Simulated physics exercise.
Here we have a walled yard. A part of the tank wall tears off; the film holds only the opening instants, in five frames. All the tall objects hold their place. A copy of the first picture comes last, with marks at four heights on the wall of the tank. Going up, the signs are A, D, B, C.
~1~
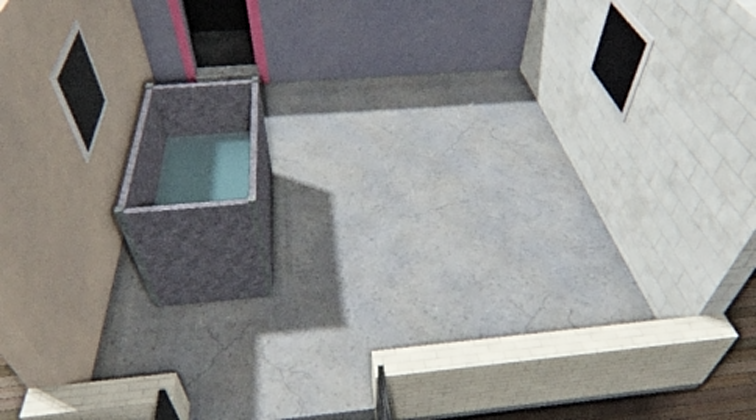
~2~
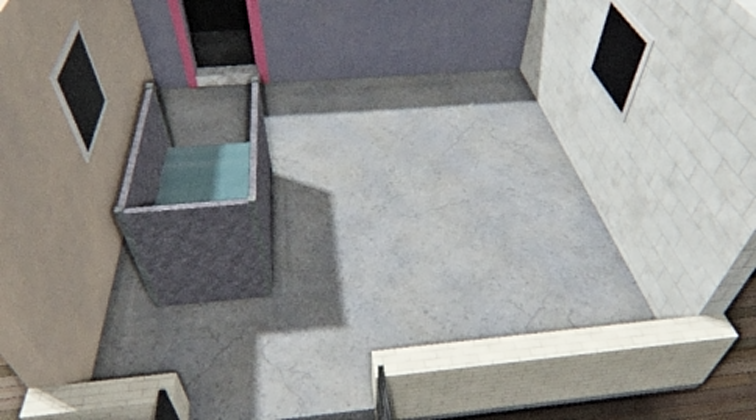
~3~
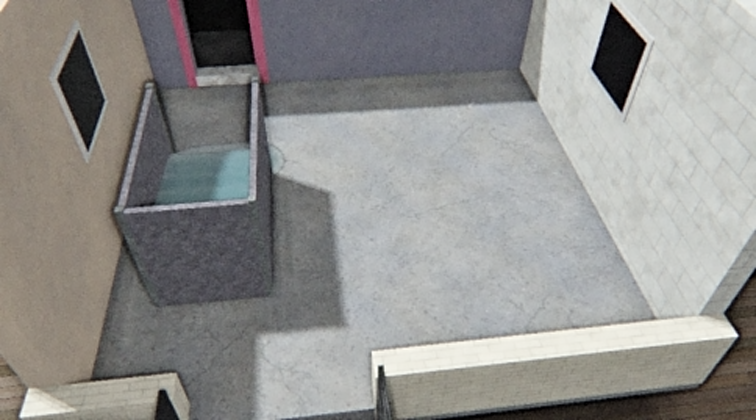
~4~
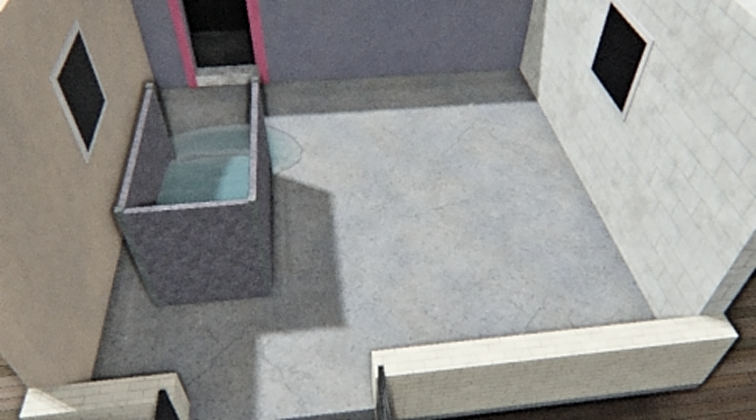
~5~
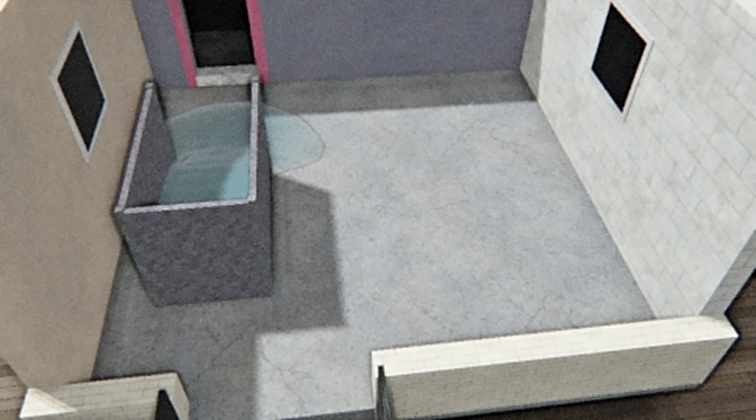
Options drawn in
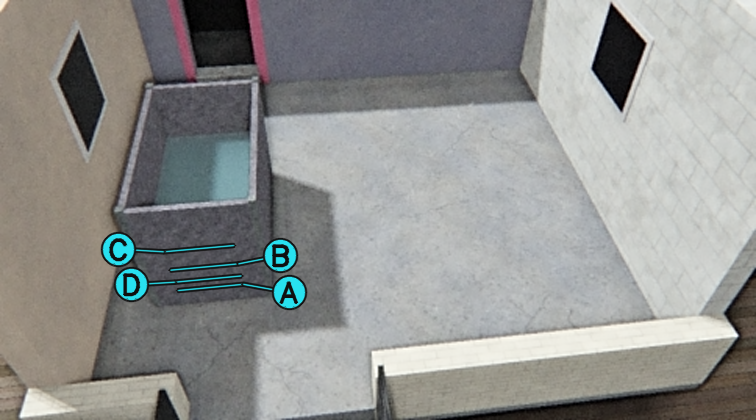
A grey tank loses its back wall, and water spreads out behind it across the yard.
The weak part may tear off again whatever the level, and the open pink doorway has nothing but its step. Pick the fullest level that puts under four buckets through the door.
The answer is line D.
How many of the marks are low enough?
Two of the four.
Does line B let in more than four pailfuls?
Yes, it does.
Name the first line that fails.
That is line B.
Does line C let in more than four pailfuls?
Yes, that goes wrong.
On the marked copy, A at (210, 287); B at (204, 267); C at (199, 248); D at (208, 279); from the bottom up A, D, B, C.
Choosing A, nothing gets over.
Choosing B, about 8 bucketfuls get in.
Choosing C, dozens of bucketfuls pour in.
Choosing D, a splash gets over, under a bucket.
